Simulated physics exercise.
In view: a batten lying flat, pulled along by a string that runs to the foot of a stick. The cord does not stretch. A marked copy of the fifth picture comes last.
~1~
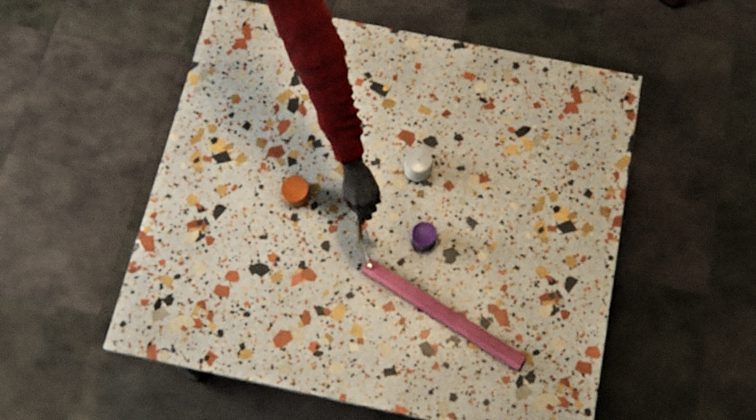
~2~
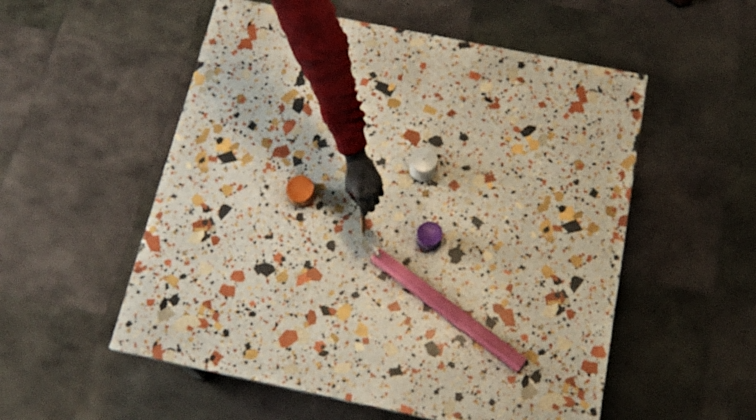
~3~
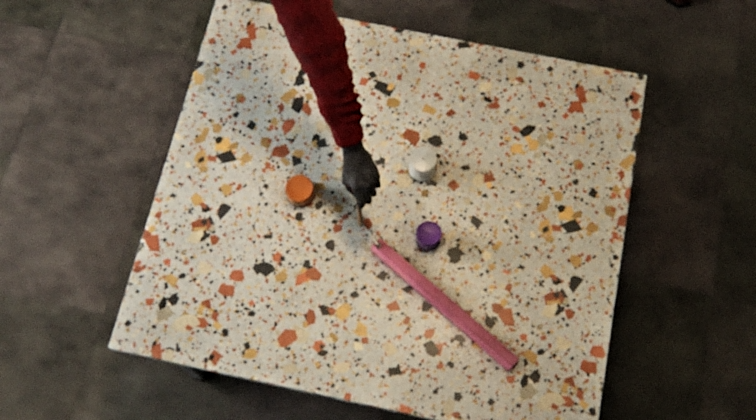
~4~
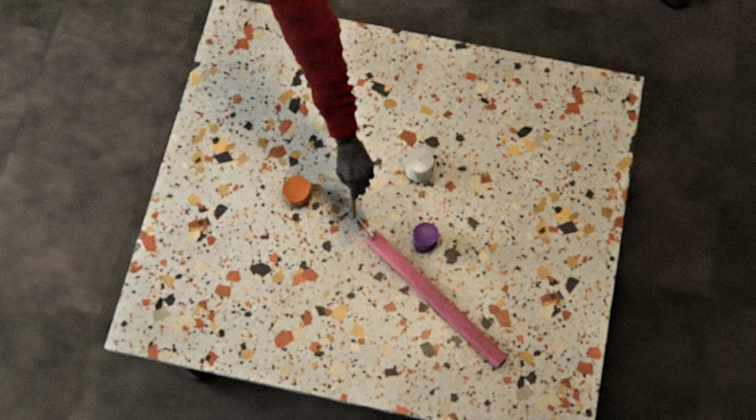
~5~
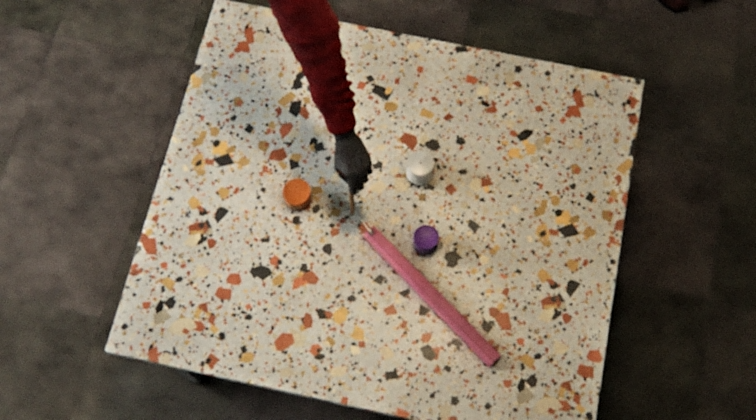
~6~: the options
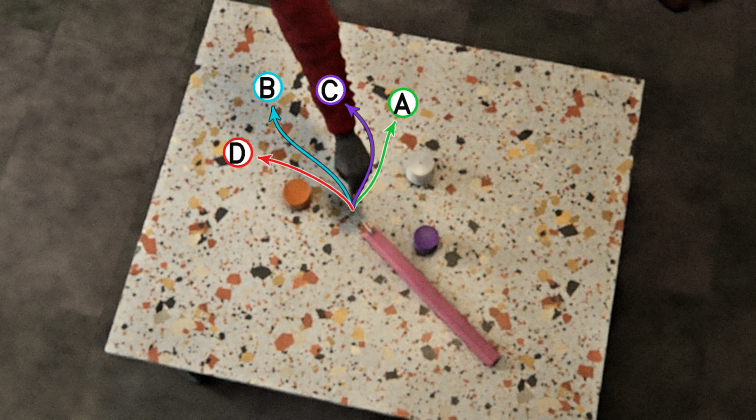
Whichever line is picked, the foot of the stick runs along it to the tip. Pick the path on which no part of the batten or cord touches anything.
Choose path B.
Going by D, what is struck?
It is the orange tub.
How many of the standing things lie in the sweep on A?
It touches two.
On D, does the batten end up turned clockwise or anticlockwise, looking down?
On that path, anticlockwise.
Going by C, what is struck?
It is the purple tub.
On the marked copy, A from (353, 209) via (380, 168) to (395, 122); B from (353, 209) via (308, 155) to (273, 107); C from (353, 209) via (373, 150) to (346, 105); D from (353, 209) via (307, 174) to (258, 158).
With B. Early on, foot of the stick (327, 170), middle of the batten (399, 255).
Further on, foot of the stick (288, 139), middle of the batten (363, 218).
At the end, foot of the stick (273, 105), middle of the batten (338, 188); nothing has been touched.
As for the rest, A meets the purple tub and white tin; C meets the purple tub; D meets the orange tub.
